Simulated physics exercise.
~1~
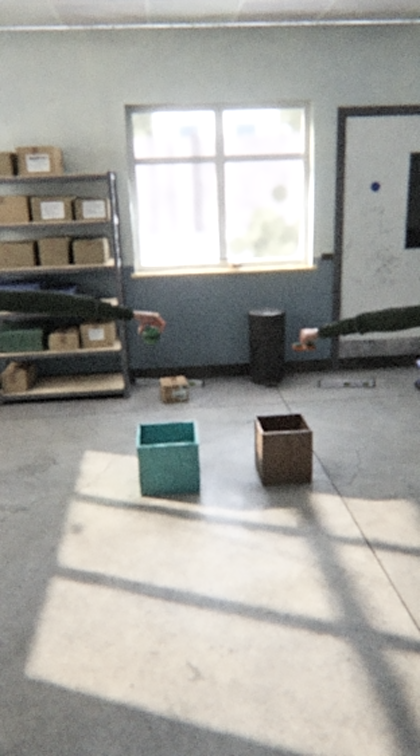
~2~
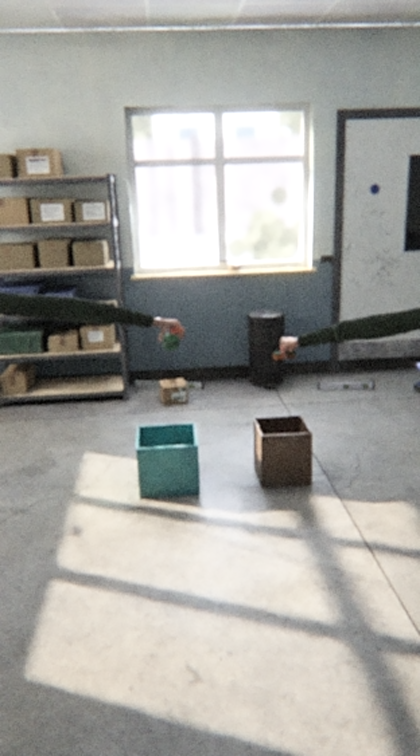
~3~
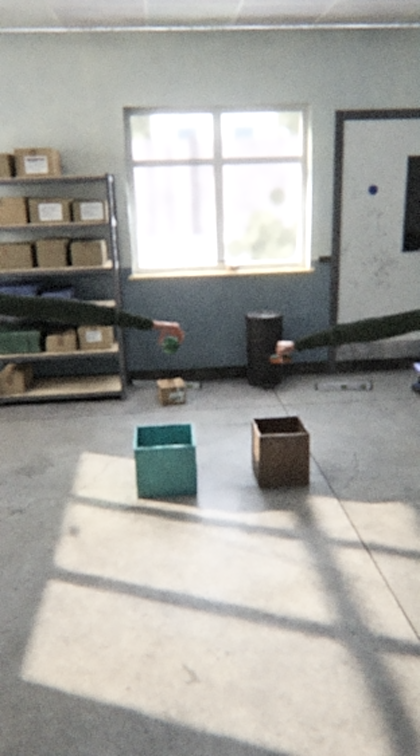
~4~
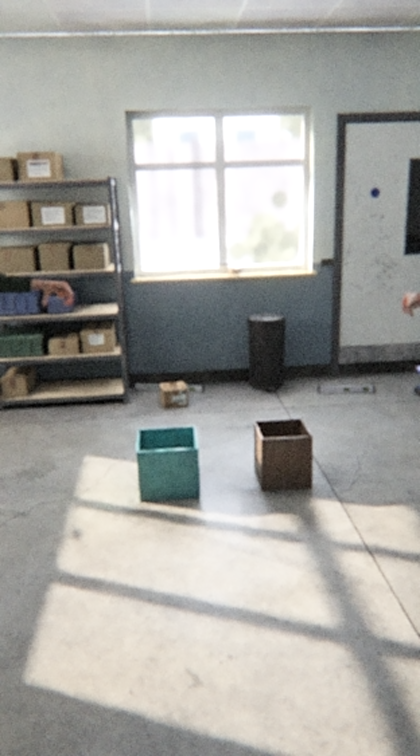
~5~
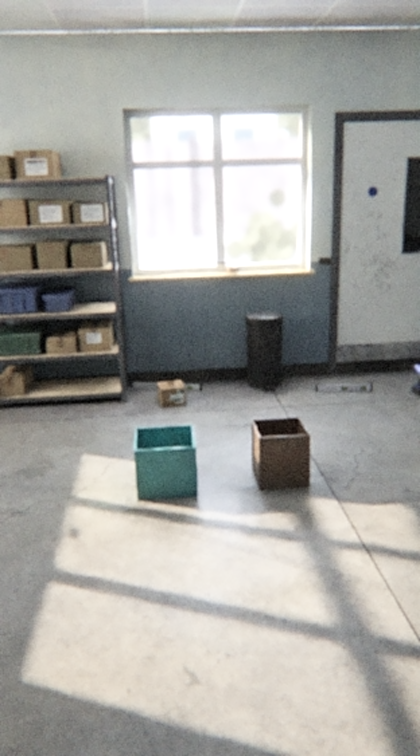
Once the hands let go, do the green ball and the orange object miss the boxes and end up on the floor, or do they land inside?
Both land inside, the green ball in the teal box and the orange object in the brown one. Neither is seen on the floor around the boxes afterward.
